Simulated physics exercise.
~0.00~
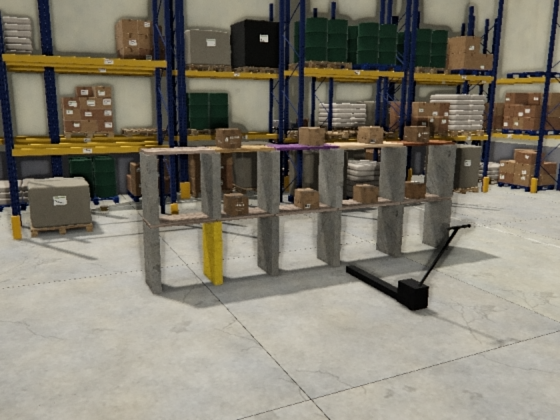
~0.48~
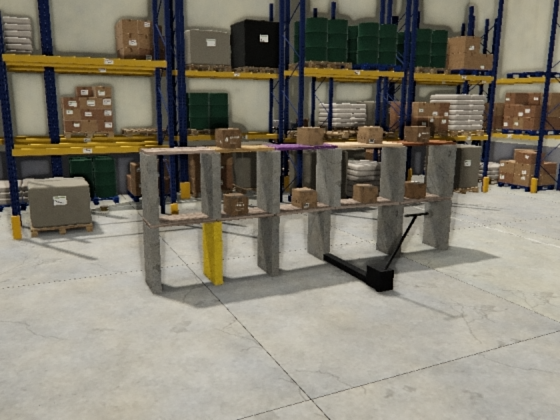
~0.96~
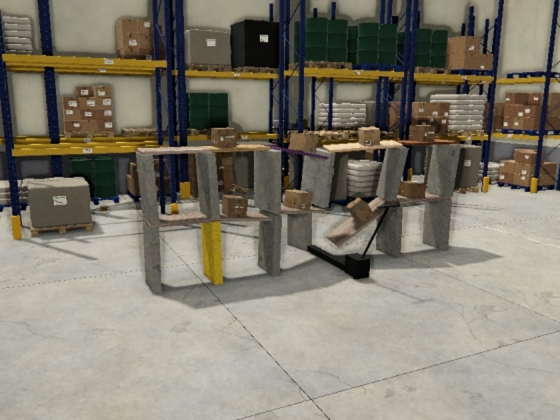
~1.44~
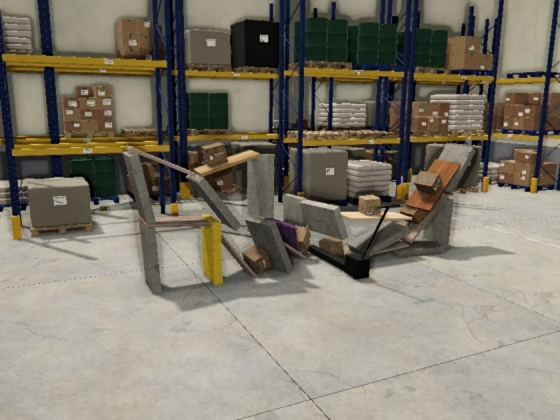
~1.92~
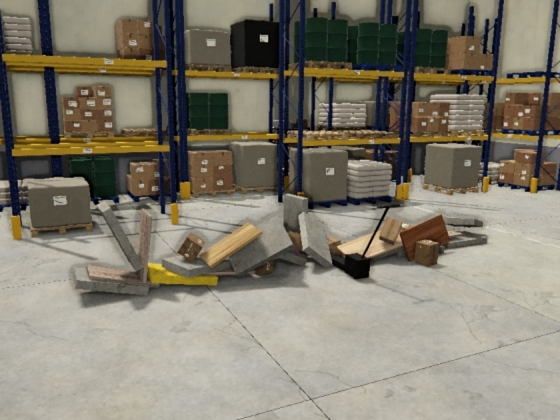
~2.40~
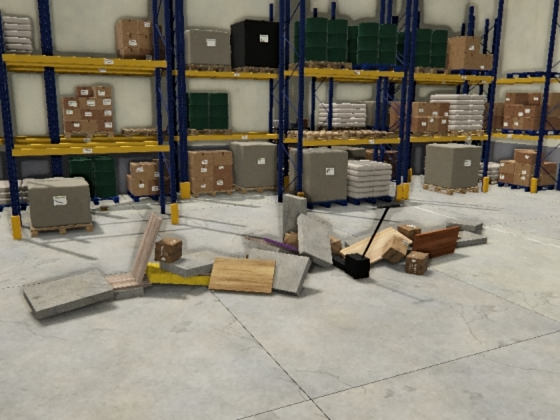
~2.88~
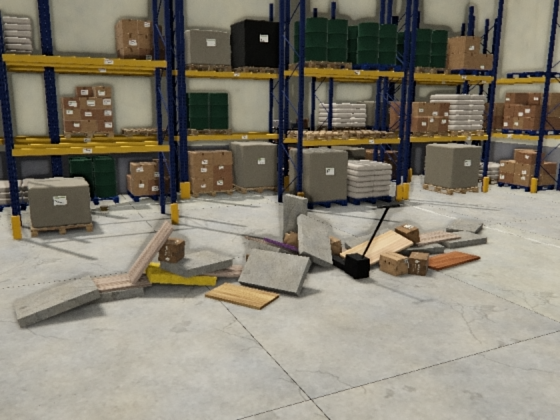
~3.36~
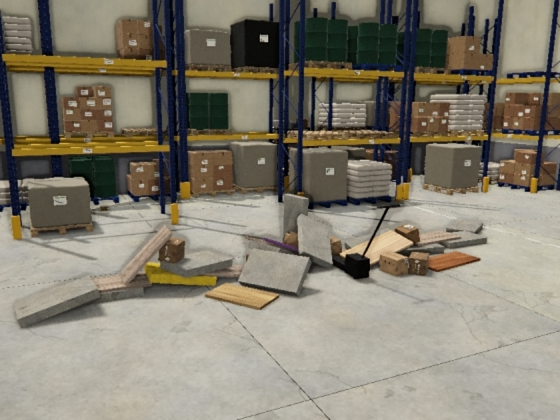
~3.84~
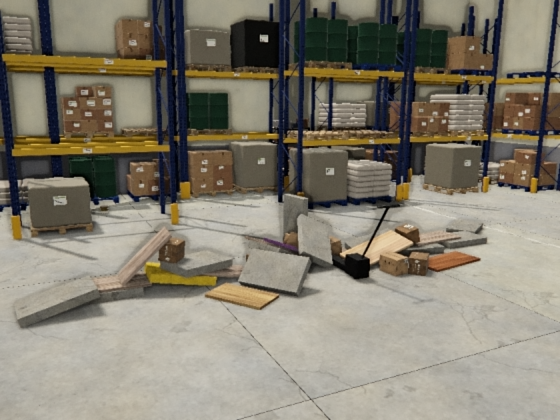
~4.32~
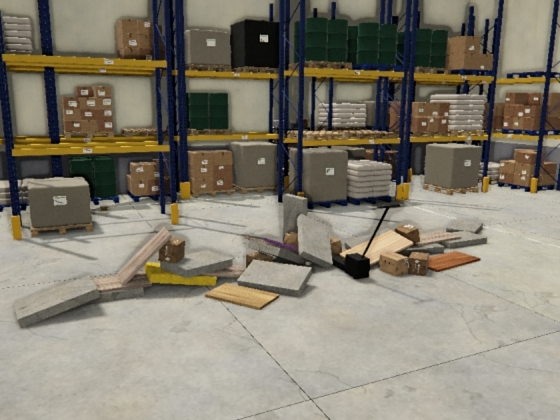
In a warehouse, a black floor jack slides left and inward against the base of a makeshift two-tier rack of grey blocks, boards and cartons. The right side buckles first, then the rest collapses, leaving the yellow upright on its side in a still heap of rubble.
